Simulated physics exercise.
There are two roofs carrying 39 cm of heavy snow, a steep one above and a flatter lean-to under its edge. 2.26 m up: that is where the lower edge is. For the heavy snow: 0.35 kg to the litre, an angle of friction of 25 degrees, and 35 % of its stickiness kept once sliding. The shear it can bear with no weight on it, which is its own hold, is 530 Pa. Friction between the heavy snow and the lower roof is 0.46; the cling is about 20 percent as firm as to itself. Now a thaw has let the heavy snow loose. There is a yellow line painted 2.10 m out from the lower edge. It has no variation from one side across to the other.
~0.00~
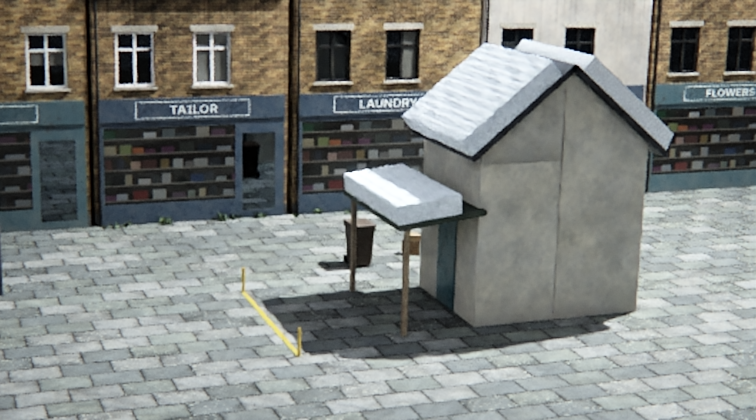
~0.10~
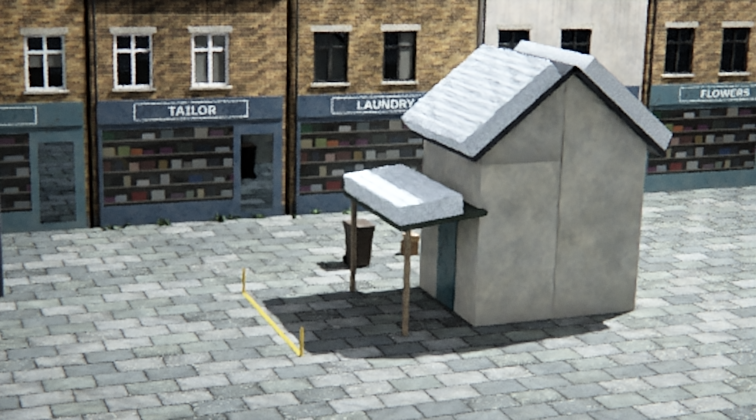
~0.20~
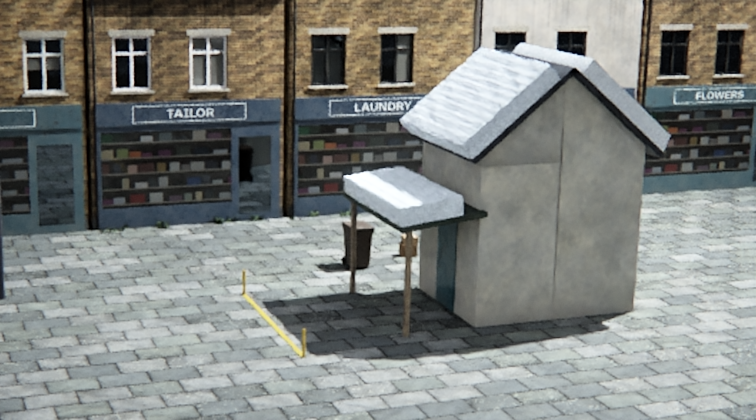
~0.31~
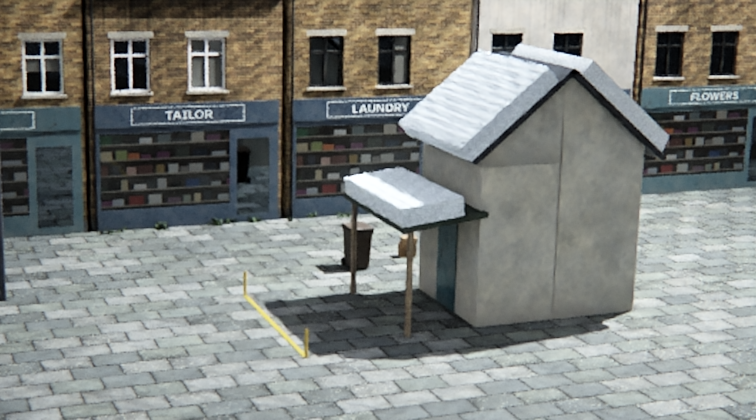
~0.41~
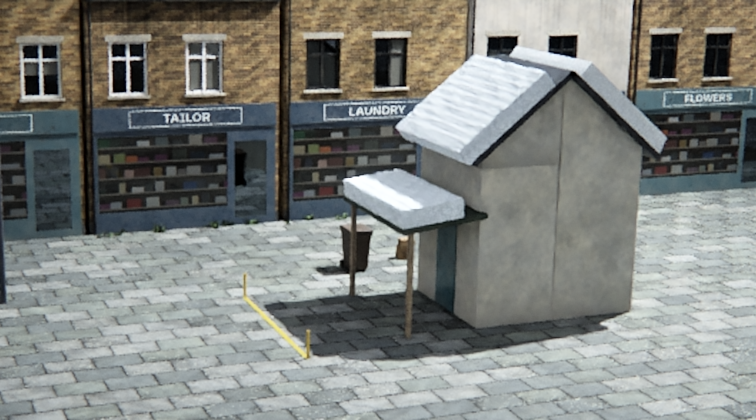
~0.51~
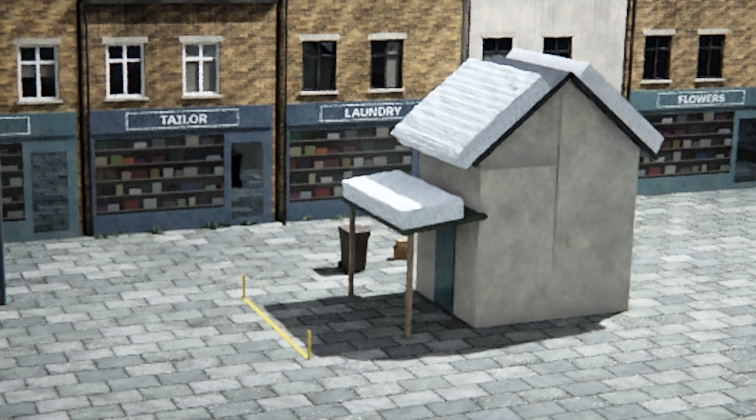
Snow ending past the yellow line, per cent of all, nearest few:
8 %.
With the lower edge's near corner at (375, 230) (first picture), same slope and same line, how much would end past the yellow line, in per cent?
That would come to roughly 1 %.
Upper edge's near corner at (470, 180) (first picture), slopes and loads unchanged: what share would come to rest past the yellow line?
Result: Near 0 %.
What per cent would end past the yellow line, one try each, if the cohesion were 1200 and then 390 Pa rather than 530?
In order: Around 0 % and around 12 %.
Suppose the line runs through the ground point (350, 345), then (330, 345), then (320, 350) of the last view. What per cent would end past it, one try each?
In order, some 30, 18 and 14 percent would end past it.
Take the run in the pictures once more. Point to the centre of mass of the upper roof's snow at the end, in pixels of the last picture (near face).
That point lands roughly at (378, 283).
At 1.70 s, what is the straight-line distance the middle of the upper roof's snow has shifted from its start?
2.0 m.
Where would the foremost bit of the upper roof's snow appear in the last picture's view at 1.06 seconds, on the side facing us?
Position: Approx. (435, 198).
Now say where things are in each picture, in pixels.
In the first frame, foremost bit of the heavy snow at (471, 148).
In the second frame, foremost bit of the heavy snow at (471, 149), its middle shifted 8 mm.
In the third frame, foremost bit of the heavy snow at (471, 151), its middle shifted 3.2 cm, 1 % of it past the upper edge, in one piece.
In the fourth frame, foremost bit of the heavy snow at (470, 154), its middle shifted 7.3 cm, 3 % of it past the upper edge, in one piece.
In the fifth frame, foremost bit of the heavy snow at (468, 160), its middle shifted 13 cm, 5 % of it past the upper edge, in one piece.
In the sixth frame, foremost bit of the heavy snow at (464, 147), its middle shifted 21 cm, 9 % of it past the upper edge, cracking.
After 1.06 s, none is below the lower edge and 0 % is past the line.
After 1.70 s, none is below the lower edge and 0 % is past the line.
After 2.35 s, 29 % is below the lower edge and 0 % is past the line.
After 3.00 s, 50 % is below the lower edge and 7 % is past the line.
After 4.10 s, 52 % is below the lower edge and 8 % is past the line.
